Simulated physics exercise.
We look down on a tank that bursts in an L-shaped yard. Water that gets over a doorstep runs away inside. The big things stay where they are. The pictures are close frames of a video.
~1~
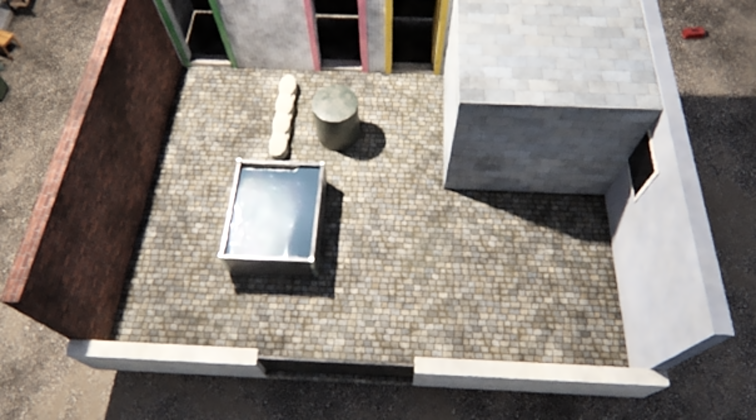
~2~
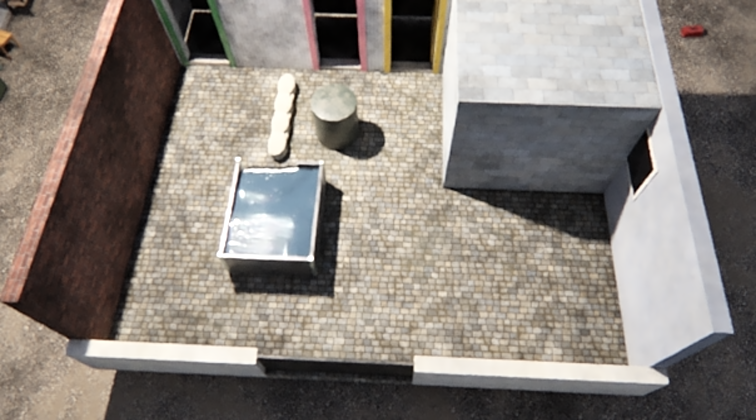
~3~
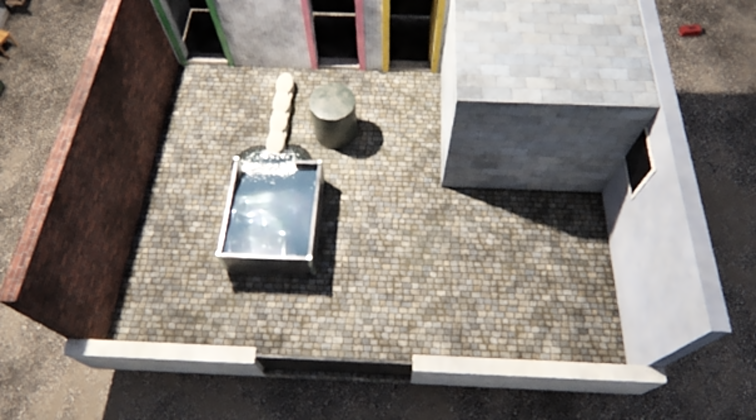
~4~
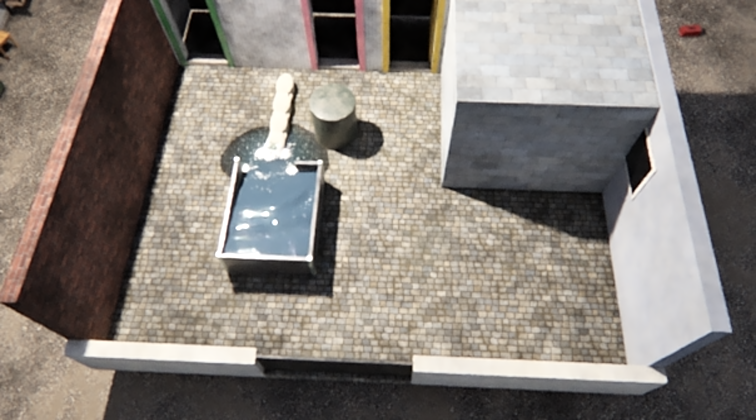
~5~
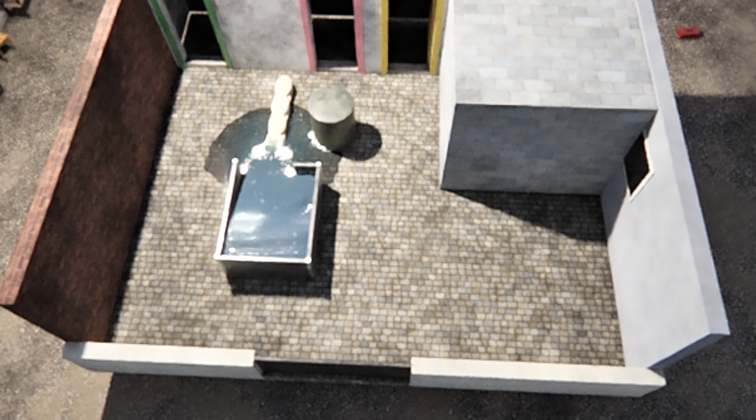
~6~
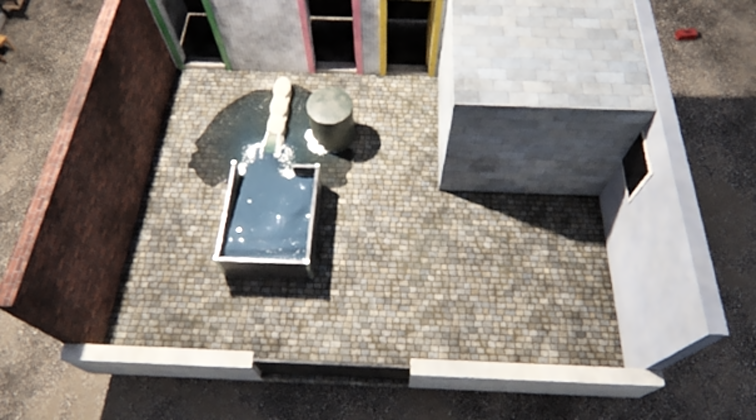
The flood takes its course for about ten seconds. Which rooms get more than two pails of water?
The pink door floods; the yellow door holds within the limit; the green door floods.
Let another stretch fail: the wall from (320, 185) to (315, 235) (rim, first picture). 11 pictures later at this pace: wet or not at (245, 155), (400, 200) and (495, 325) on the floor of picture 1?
In that order: Clear, covered, covered.
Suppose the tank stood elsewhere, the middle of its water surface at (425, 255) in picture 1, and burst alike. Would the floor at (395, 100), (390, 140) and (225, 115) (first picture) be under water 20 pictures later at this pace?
In that order: Wet, flooded, not flooded.
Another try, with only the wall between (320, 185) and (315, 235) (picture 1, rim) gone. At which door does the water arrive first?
That is the yellow one.
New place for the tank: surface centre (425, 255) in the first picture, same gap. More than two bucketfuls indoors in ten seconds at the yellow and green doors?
Then: The yellow door is over; the green door takes less.
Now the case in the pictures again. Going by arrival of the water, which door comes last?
It is the yellow one.
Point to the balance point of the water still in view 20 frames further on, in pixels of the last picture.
Near (269, 151).
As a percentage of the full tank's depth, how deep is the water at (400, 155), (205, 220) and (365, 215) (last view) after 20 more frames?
In that order: 2, 0 and 2 per cent.
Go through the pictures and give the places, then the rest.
The first frame shows the water tank at (275, 210) is whole and still.
In the second frame, the front is at a hidden place, out from the gap on the water tank's far side.
In the third frame, water pours out on the water tank's far side and has run to (241, 158).
In the fourth frame, the front is at (297, 130), out from the gap on the water tank's far side.
In the fifth frame, the front is at (290, 107), out from the gap on the water tank's far side.
In the sixth frame, water pours out on the water tank's far side and has run to (292, 88).
A moment on, water covers 20 % of the floor; the pink door under two buckets in, the yellow door not reached, the green door wet at the sill, nothing in.
Next, water covers 30 % of the floor; the pink door over two buckets in, the yellow door wet at the sill, nothing in, the green door under two buckets in.
Then, water covers 35 % of the floor; the pink door over two buckets in, the yellow door wet at the sill, nothing in, the green door over two buckets in.
Later, water covers 50 % of the floor; the pink door over two buckets in, the yellow door under two buckets in, the green door far over two buckets in.
In the end, water covers 80 % of the floor; the pink door over two buckets in, the yellow door under two buckets in, the green door far over two buckets in.
